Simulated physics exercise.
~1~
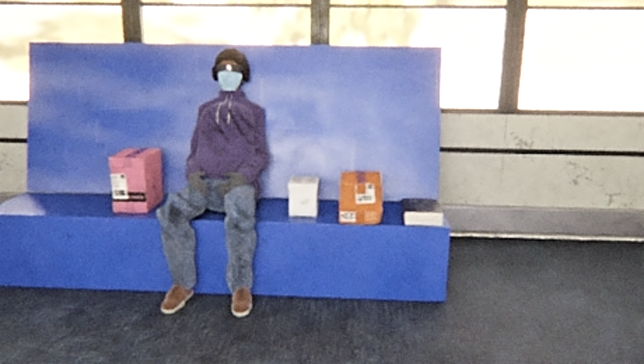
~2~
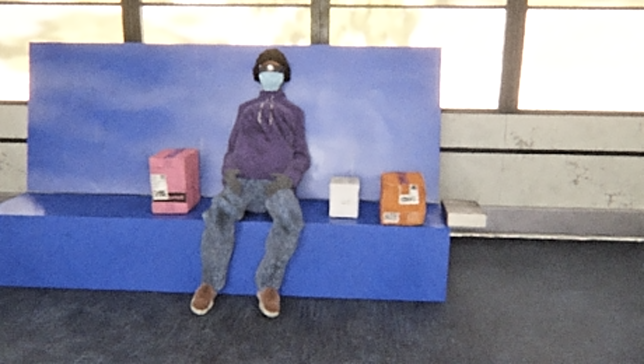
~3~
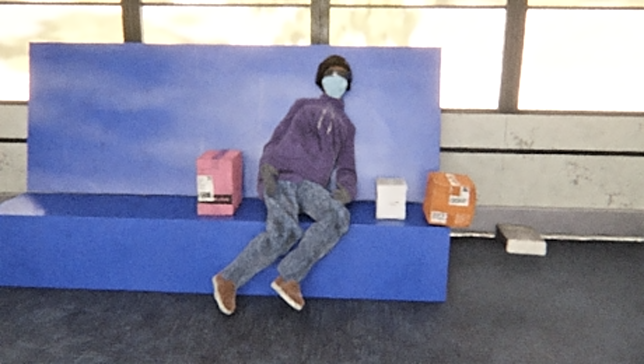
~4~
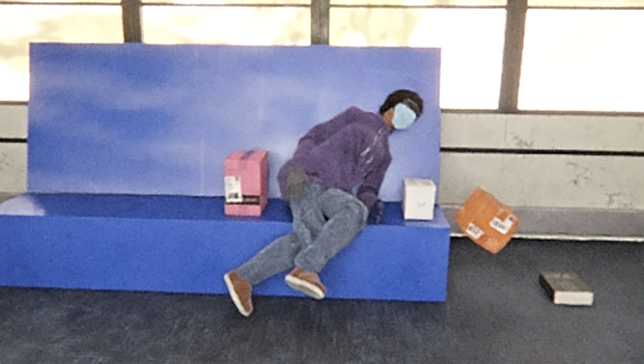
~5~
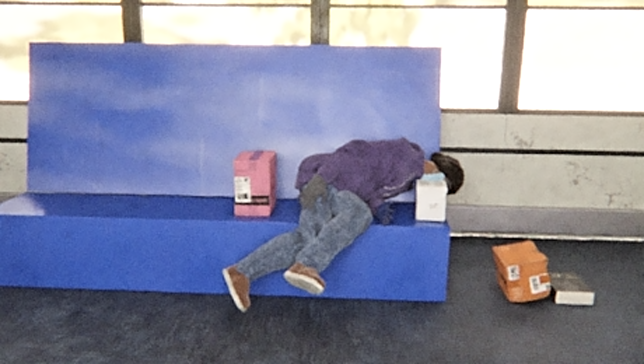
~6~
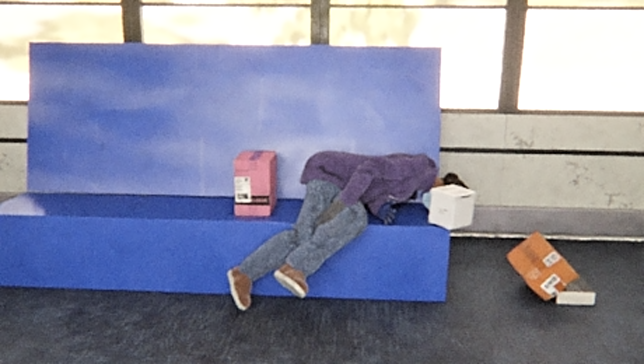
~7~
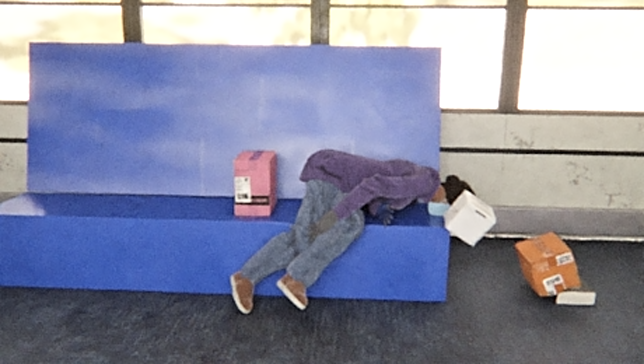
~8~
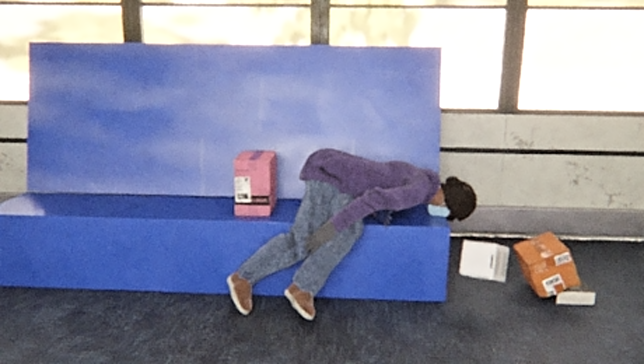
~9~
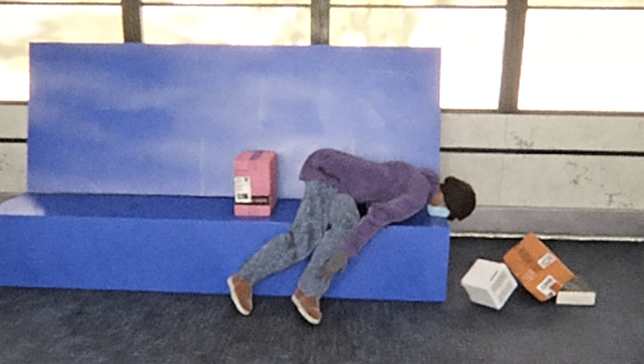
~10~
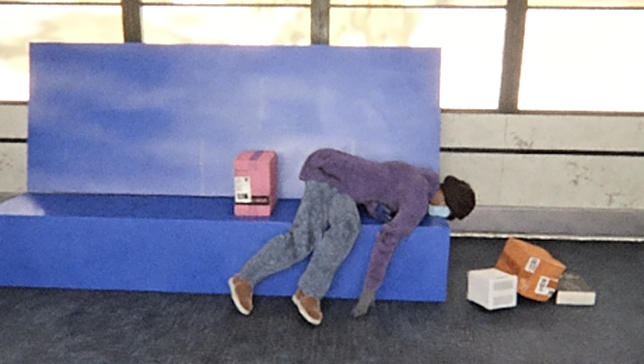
Masked person in purple hoodie sliding right and slumping sideways along blue bench, three packages dropping to floor, pink box staying upright.
